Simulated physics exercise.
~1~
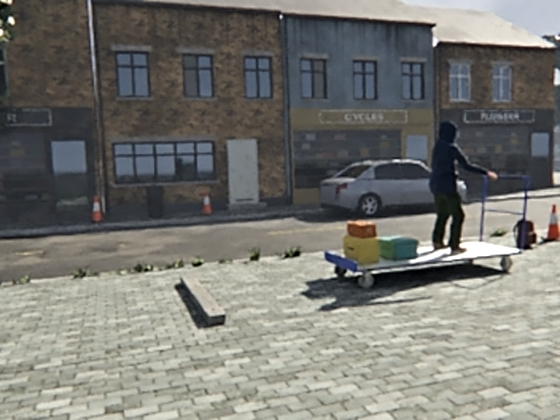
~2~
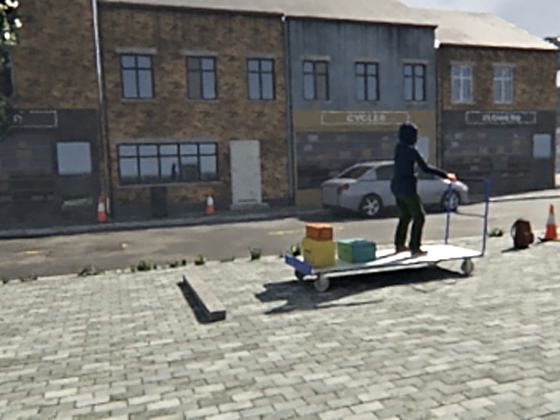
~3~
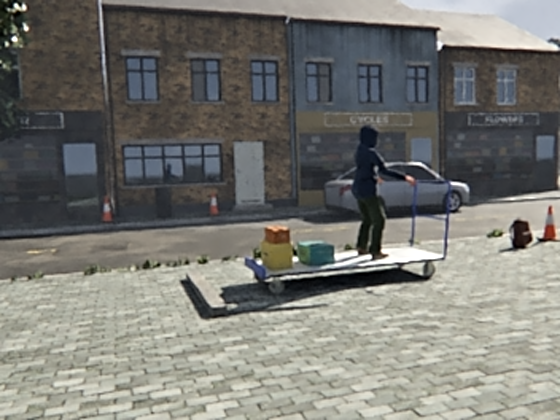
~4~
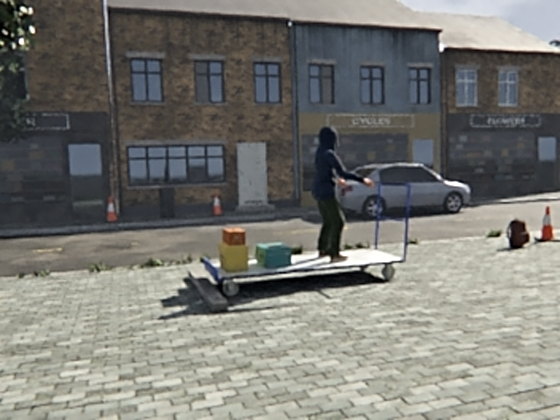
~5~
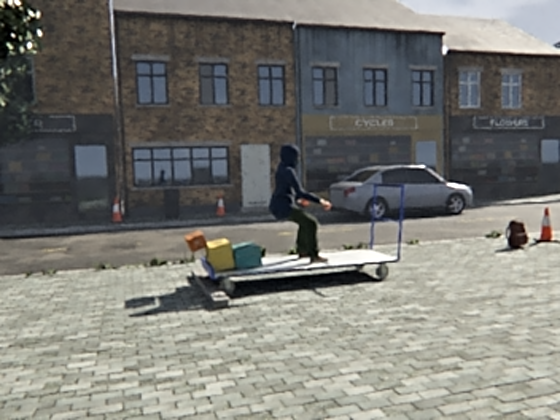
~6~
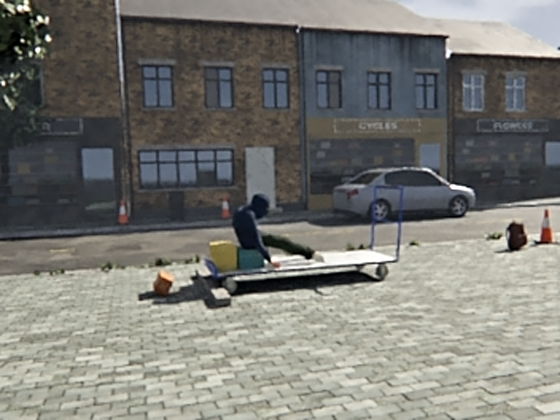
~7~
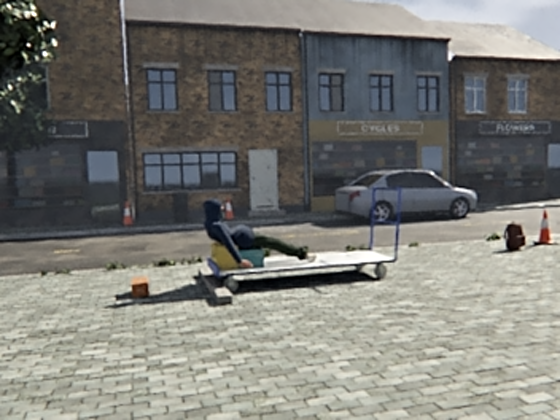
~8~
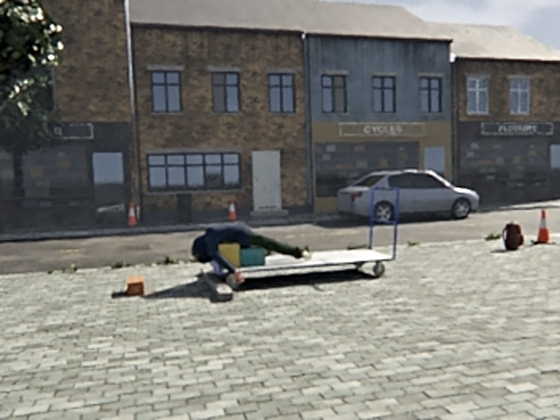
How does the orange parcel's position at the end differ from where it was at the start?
At the start the orange parcel sat on top of the yellow box on the trolley. By the end it lay on the paving to the left of the trolley, beyond the low kerb.
